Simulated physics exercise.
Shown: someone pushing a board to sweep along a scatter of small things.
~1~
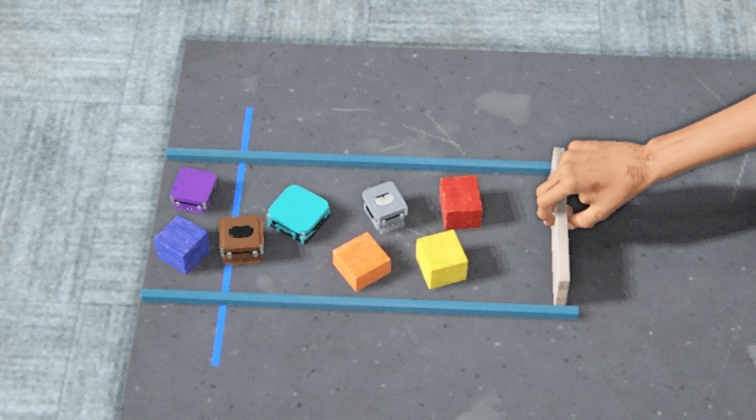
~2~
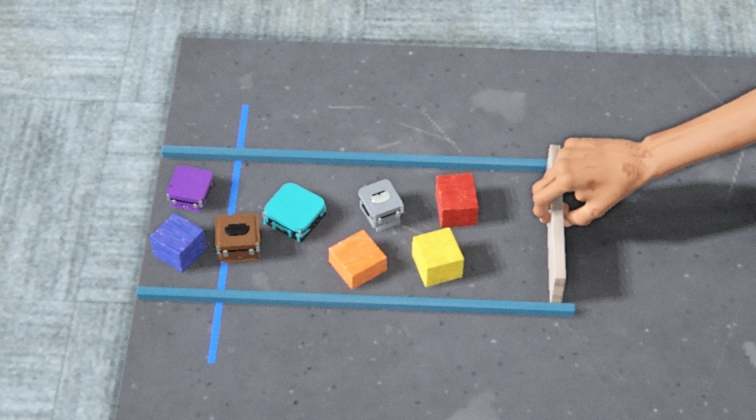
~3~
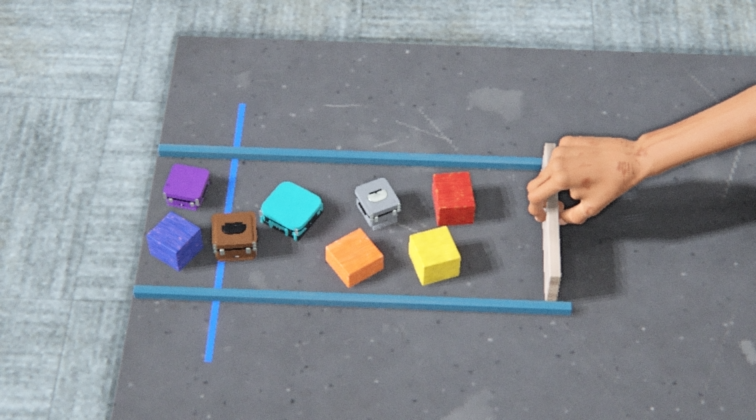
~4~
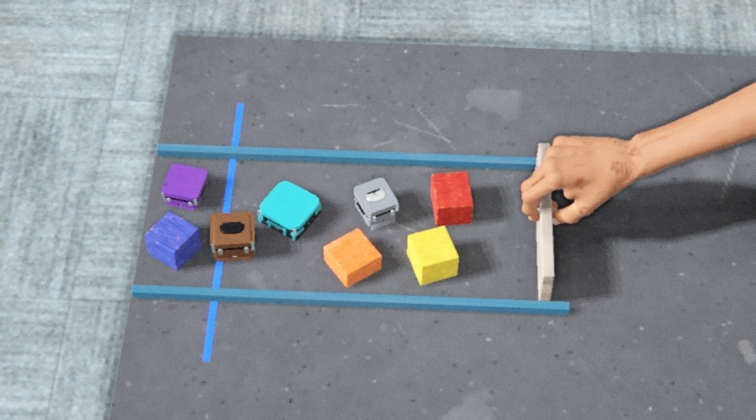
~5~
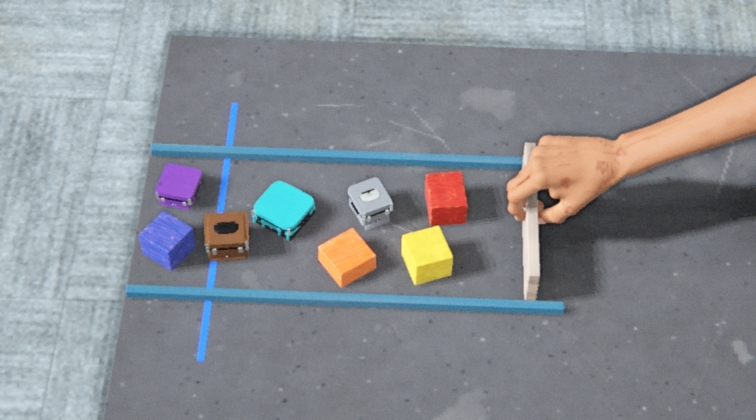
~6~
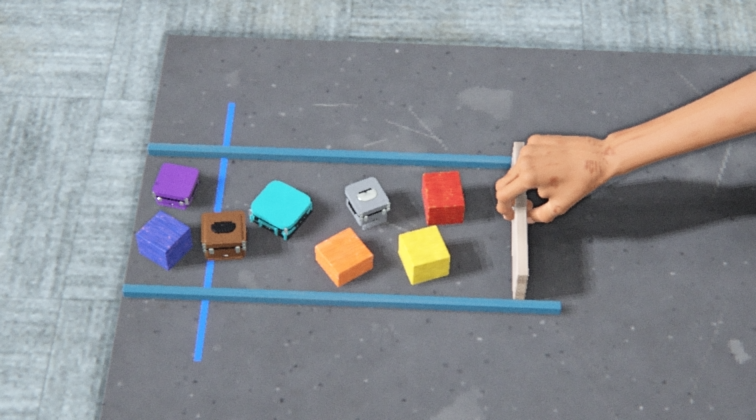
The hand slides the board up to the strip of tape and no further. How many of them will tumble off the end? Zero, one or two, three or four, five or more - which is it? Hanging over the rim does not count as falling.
Answer: Three or four.
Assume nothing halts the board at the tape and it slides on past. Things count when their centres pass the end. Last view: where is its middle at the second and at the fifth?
Near (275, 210) first, near (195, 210) second.
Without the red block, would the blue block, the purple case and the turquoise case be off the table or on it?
Blue block gone, purple case gone, turquoise case safe.
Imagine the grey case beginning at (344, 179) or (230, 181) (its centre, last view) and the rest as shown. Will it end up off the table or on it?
At the first spot it remains in place, and at the second it remains in place.
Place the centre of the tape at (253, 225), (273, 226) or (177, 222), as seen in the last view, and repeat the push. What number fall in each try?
Per try in turn: 2, 1, 6.
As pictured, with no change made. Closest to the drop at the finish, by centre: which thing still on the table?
Nearest at the end: The orange block.
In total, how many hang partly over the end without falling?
Number: 0.
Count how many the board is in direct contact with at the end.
Contact count: 2.
Soon after, none off yet; blue block at rest near (165, 240); purple case at rest near (177, 187); brown case at rest near (224, 236).
Then, none off yet; blue block at rest near (165, 240); purple case at rest near (177, 187); brown case at rest near (222, 239).
Further on, none off yet; blue block moved about its own width near (122, 241); purple case moved about its own width near (140, 183); brown case moved about its own width near (165, 235).
By the end, the number that fall off is three or four; fallen, turquoise case, brown case, purple case and blue block.
